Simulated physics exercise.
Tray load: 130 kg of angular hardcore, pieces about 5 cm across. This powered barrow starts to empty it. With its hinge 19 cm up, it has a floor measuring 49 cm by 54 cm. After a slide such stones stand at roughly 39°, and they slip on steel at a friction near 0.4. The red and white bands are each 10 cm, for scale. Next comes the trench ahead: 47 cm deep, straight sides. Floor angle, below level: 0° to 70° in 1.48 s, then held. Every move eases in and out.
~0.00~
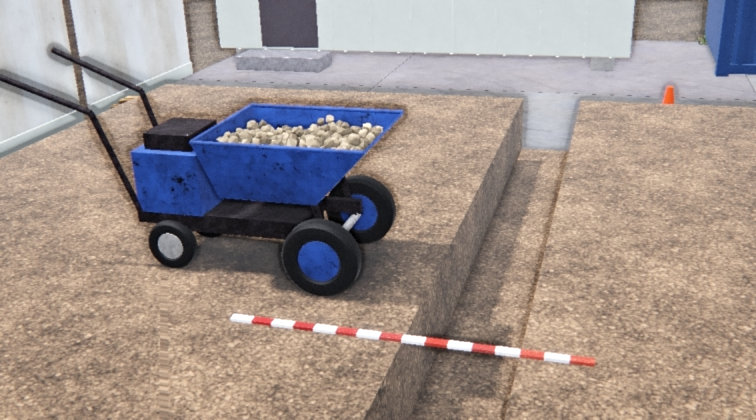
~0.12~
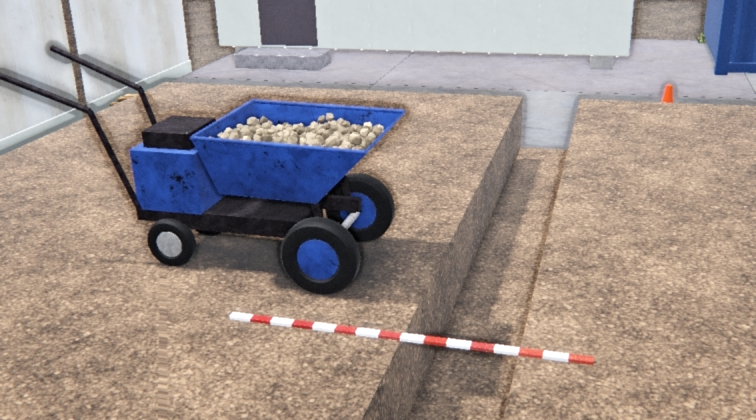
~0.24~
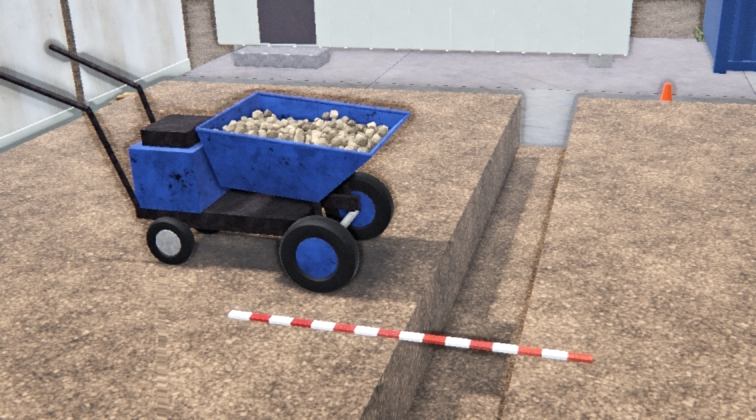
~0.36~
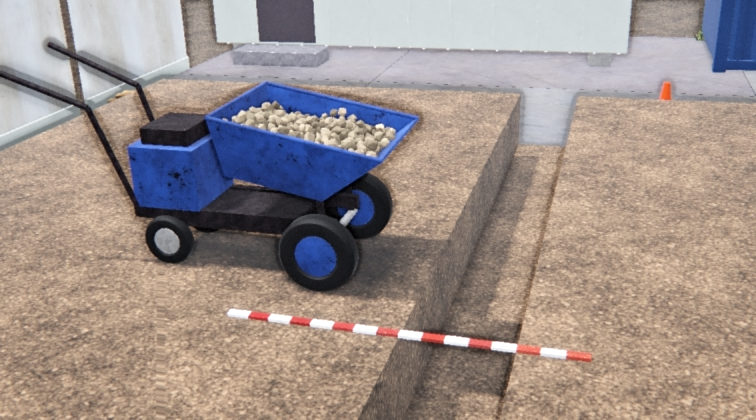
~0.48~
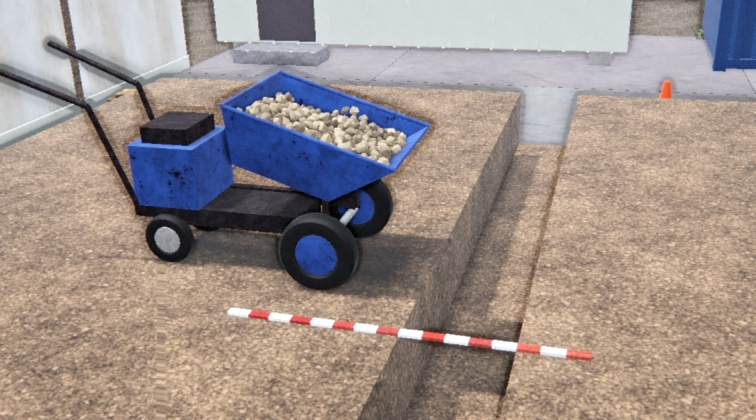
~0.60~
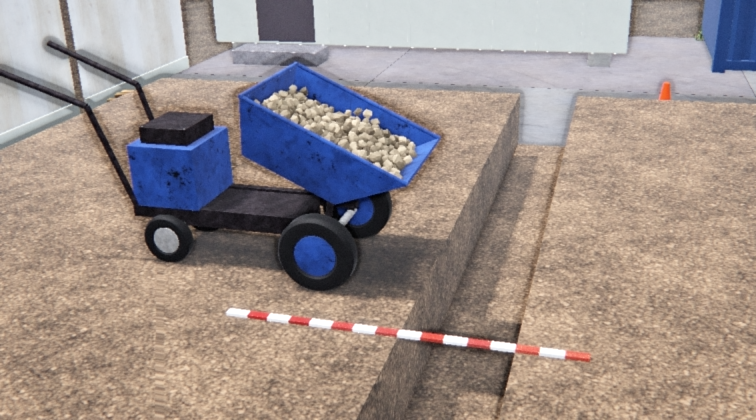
A blue powered barrow loaded with pale stones stood beside a trench, and its tray slowly tilted forward to the right, the back end rising while the wheels stayed in place.
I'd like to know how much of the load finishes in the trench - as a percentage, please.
Somewhere near 100 per cent of it finishes in the trench.
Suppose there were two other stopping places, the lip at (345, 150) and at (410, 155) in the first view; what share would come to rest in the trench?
First place: Near 100%; second place: Near 75%.
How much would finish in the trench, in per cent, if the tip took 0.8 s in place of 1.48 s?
That would give about 100 percent.
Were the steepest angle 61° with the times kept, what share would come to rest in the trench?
In that case near 60 per cent.
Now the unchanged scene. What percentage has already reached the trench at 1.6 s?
Close to 30 per cent at that time.
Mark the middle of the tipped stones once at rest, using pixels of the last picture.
Their middle ends up near (491, 346).
After 1.1 s the floor is at 59°; 100 % in the tray; the foremost stones are at (448, 231).
After 1.6 s the floor is at 70°; 71 % in the tray, 29 % in the trench; the foremost stones are at (523, 326).
After 1.9 s the floor is at 70°; 36 % in the tray, 64 % in the trench; the foremost stones are at (527, 334).
After 3.9 s the floor is at 70°; 0 % in the tray, 100 % in the trench; the foremost stones are at (525, 345).
